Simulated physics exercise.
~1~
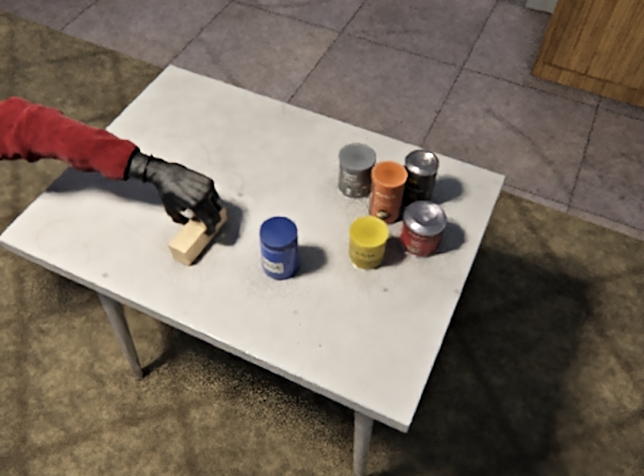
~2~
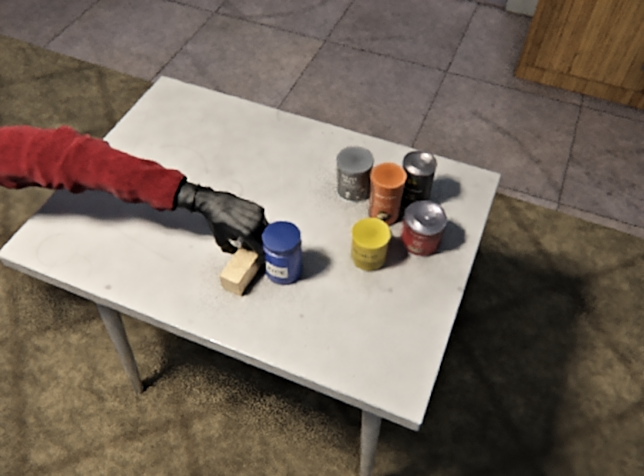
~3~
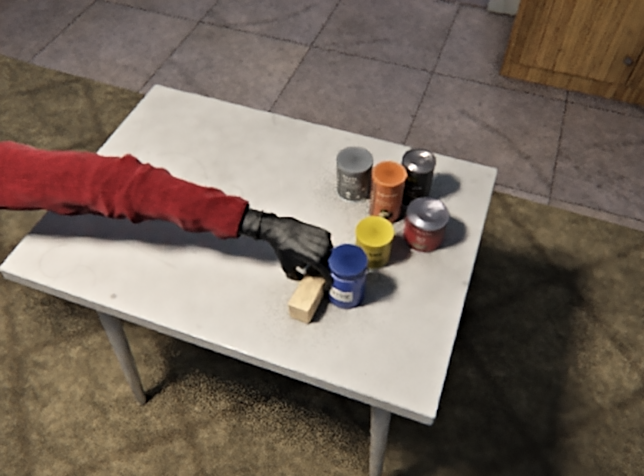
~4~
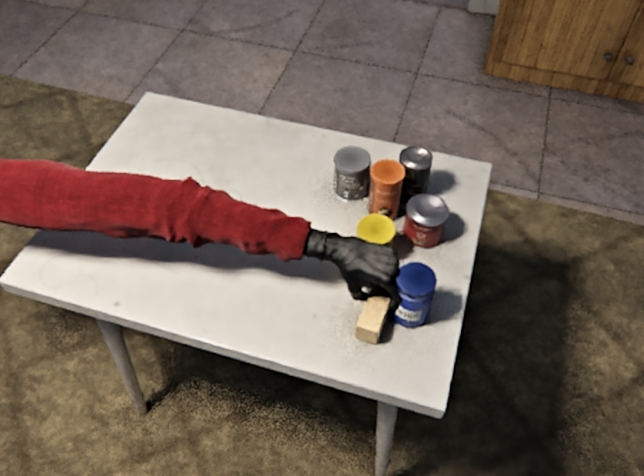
The clip opens on a pale table where a black-gloved hand in a red sleeve holds a small wooden block, with a blue jar standing alone ahead of it and yellow, orange, grey, red and black tins grouped to the right. The hand slides the block rightward until it is close beside the jar. The jar then moves right with the block, staying upright as it passes in front of the yellow tin. The arm stretches farther across the table, and the jar ends standing near the right end, the block beside it and the five tins still in their places.
